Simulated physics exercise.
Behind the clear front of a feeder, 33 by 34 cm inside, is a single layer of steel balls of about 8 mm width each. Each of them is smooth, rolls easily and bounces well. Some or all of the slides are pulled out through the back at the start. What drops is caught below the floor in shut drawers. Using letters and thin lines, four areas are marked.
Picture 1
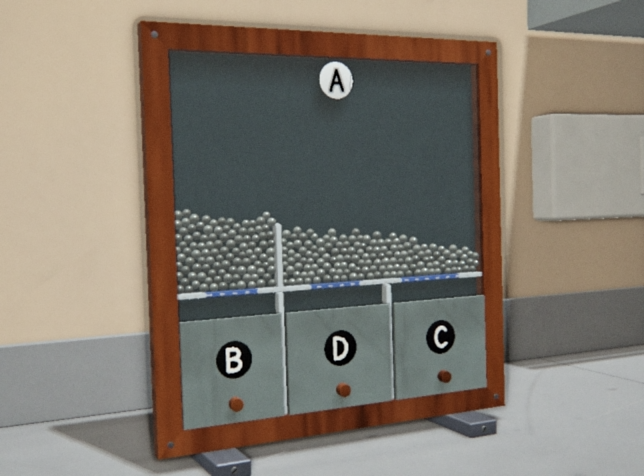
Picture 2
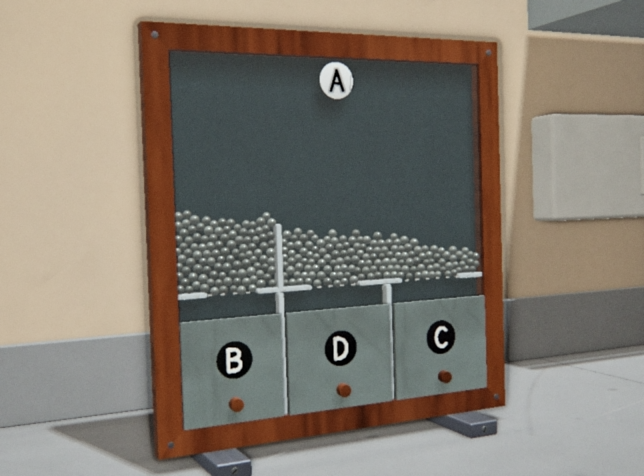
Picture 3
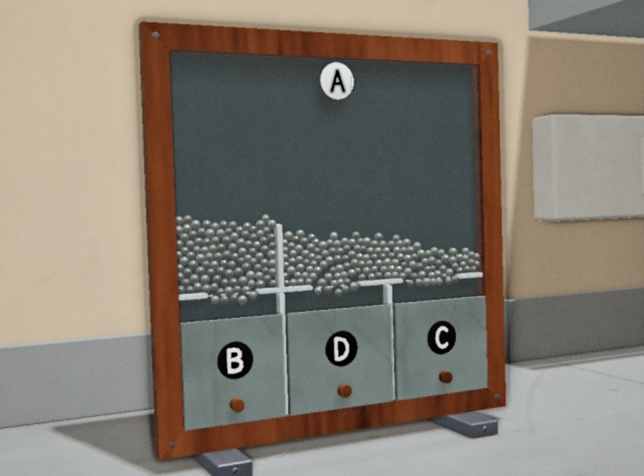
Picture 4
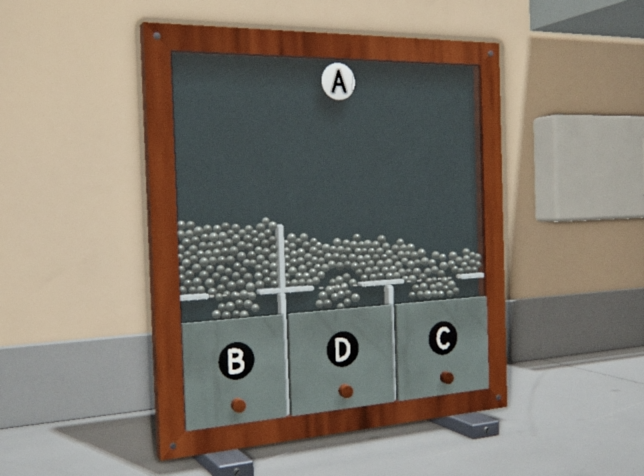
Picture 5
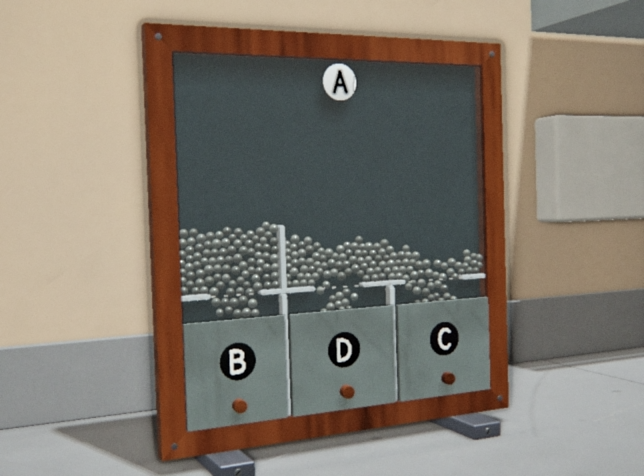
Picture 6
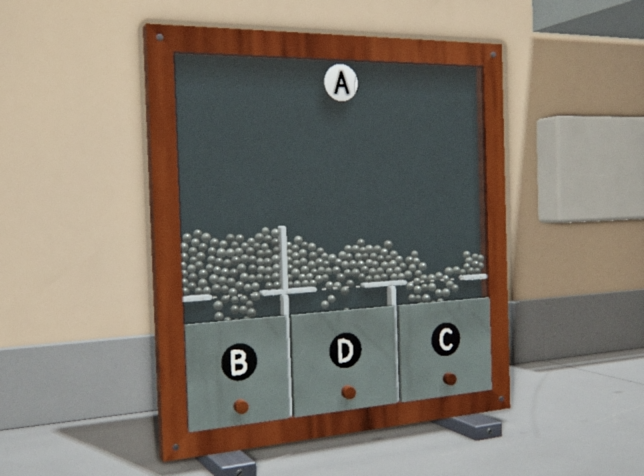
At first, small steel balls lie heaped in a wood-framed case, above three closed drawers labelled B, D and C. The blue slides beneath them disappear, leaving three gaps, and balls drop through all three toward the drawers, while the heap thins and dips unevenly, most noticeably on the right.
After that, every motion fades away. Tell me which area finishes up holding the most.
Answer: B.
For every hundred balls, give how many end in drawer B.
Something close to 40 in a hundred ends up there.
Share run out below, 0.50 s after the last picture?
Around 90 in a hundred at that time.
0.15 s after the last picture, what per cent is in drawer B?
That comes to some 25 percent of the load.
Then, 0.15 s after the last picture, 75 % are out; A 25 %, B 25 %, C 20 %, D 20 %.
Then, 0.50 s after the last picture, 90 % are out; A 10 %, B 35 %, C 25 %, D 30 %.
Then, 1.20 s after the last picture, 95 % are out; A 5 %, B 40 %, C 25 %, D 30 %.
At rest 1.4 s after the last picture, 95 % are out; A 5 %, B 40 %, C 25 %, D 30 %.
